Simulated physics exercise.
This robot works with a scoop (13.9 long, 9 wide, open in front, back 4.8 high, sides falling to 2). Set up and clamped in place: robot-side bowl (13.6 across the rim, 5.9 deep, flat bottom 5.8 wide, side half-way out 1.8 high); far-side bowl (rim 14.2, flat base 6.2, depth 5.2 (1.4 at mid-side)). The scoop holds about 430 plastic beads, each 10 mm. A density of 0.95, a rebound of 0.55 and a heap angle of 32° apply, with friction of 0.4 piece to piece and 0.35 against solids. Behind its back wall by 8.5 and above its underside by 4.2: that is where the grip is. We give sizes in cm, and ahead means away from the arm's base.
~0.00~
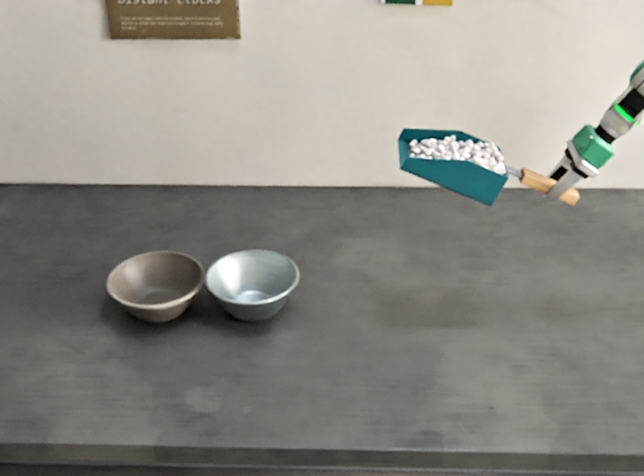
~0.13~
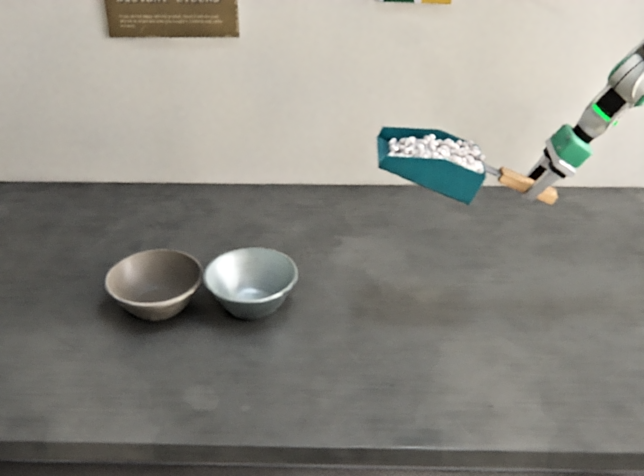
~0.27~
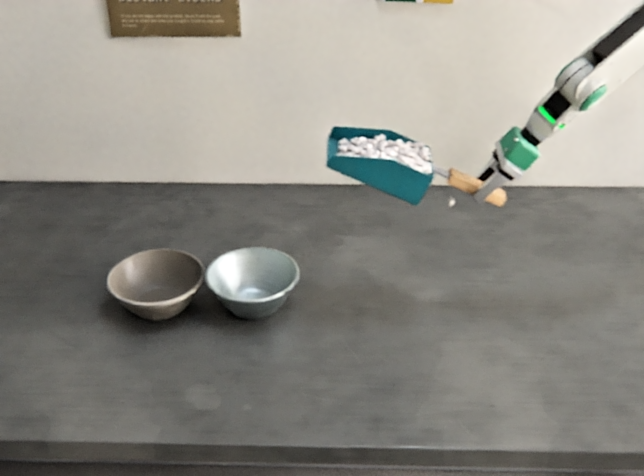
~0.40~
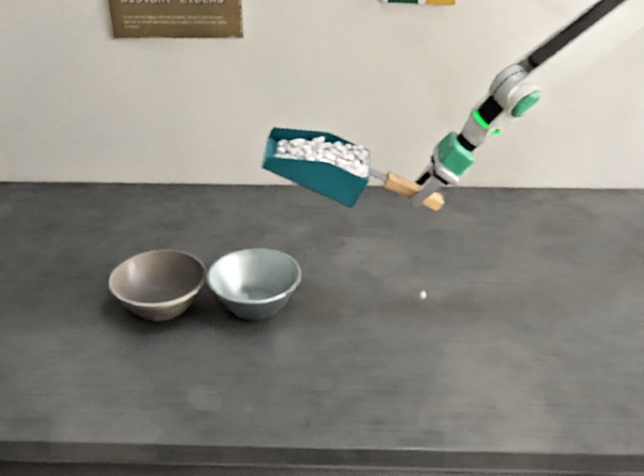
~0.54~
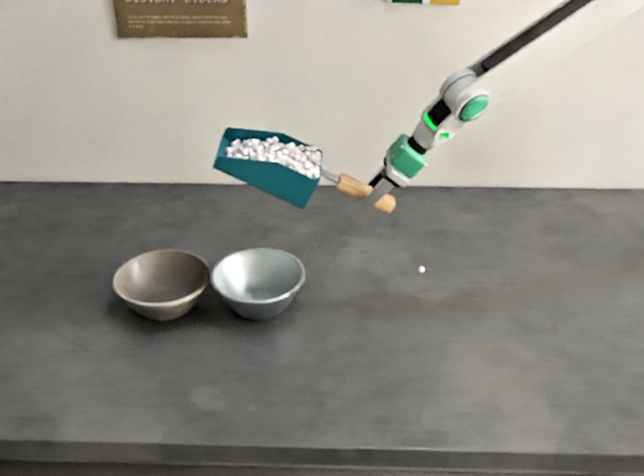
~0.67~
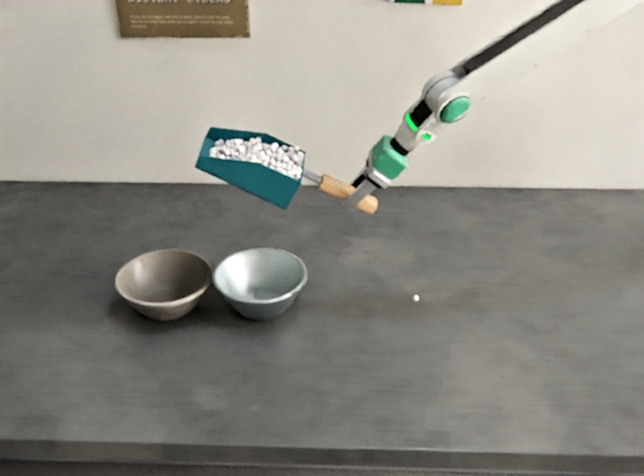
Above a dark grey tabletop with two bowls, a robot arm carries a teal scoop of white beads leftward, one bead dropping.
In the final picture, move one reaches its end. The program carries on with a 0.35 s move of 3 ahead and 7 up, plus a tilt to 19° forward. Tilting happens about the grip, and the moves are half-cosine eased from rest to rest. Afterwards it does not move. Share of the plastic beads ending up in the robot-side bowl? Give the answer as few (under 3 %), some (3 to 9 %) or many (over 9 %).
Few, under 3 %.
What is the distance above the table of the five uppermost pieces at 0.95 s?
24 cm or thereabouts.
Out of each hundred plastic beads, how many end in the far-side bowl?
Estimate: Near 100 %.
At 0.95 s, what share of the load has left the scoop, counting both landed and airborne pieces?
About 0 per cent.
After 0.81 s, tilted 12° backward, highest piece 26 above the table; 425 on the scoop, 1 on the table or floor.
After 0.95 s, tilted 15° forward, highest piece 25 above the table; 425 on the scoop, 1 on the table or floor.
After 1.22 s, tilted 19° forward, highest piece 23 above the table; 322 on the scoop, 53 in the far-side bowl, 1 on the table or floor, 50 in flight or on a rim.
After 2.27 s, tilted 19° forward, highest piece 5 above the table; 425 in the far-side bowl, 1 on the table or floor.
In the end, 425 in the far-side bowl, 1 on the table or floor. That is 0 % in the robot-side bowl.
